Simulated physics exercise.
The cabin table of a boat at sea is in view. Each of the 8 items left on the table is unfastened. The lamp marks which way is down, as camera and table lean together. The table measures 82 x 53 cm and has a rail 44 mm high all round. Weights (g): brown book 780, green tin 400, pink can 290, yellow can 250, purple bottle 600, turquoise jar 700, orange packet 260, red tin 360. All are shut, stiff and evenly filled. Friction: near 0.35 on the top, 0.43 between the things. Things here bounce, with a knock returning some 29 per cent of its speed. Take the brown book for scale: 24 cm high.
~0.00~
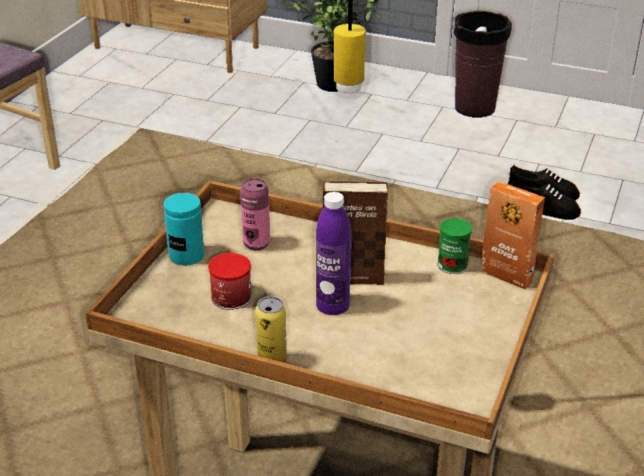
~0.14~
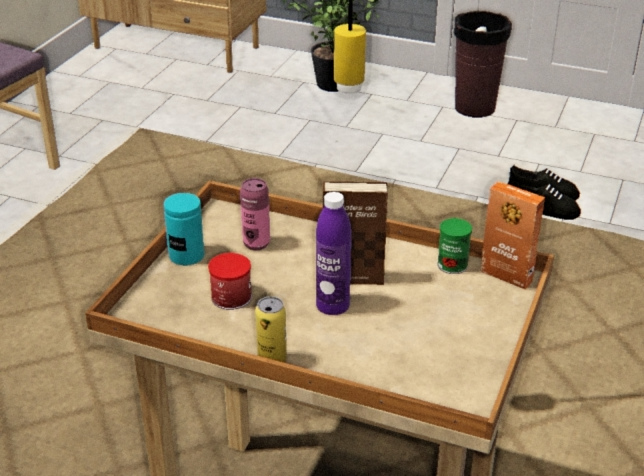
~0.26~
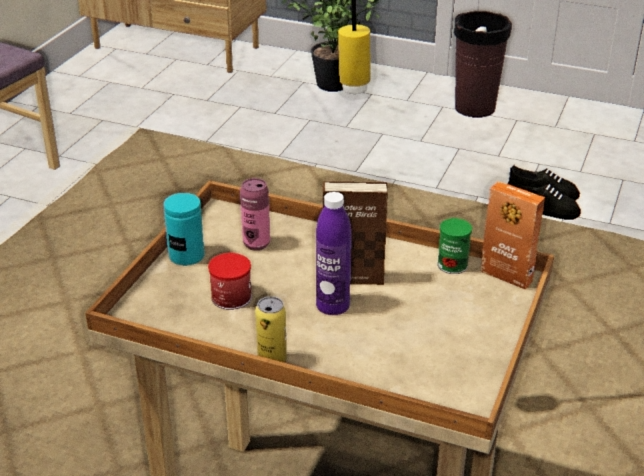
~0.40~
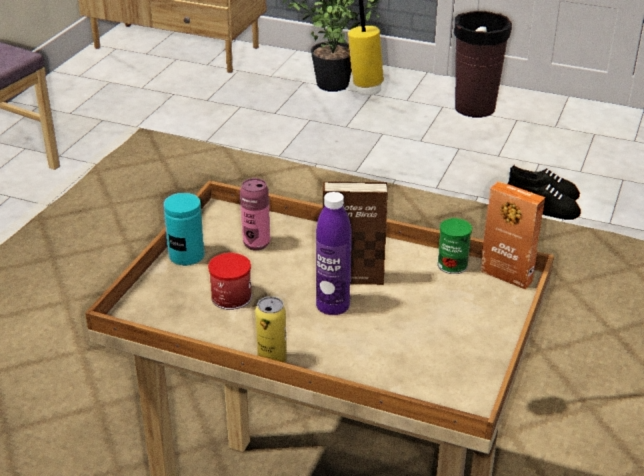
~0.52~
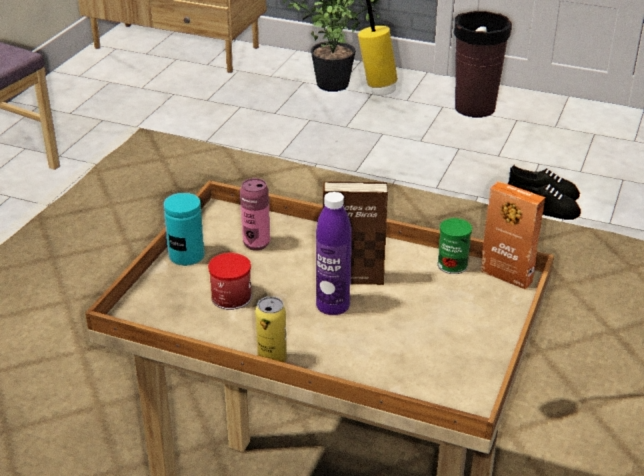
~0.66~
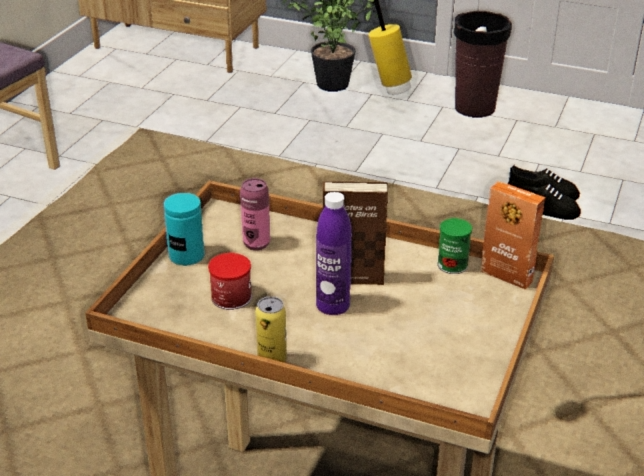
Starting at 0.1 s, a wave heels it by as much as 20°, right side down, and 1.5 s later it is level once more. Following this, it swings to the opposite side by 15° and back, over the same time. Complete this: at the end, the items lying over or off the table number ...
... just one.
By 1.06 s, heel 16°, right side down; purple bottle rocked 27° off its seat.
By 1.26 s, heel 9°, right side down; purple bottle on its side.
By 1.86 s, heel 4°, left side down; purple bottle on its side.
By 3.56 s, boat level; purple bottle on its side.
When it is over (4.5 s), lying over on the table, purple bottle; the other 7 within 5 cm of the start. End places, in pixels of the last picture, brown book near (356, 235), green tin near (455, 247).
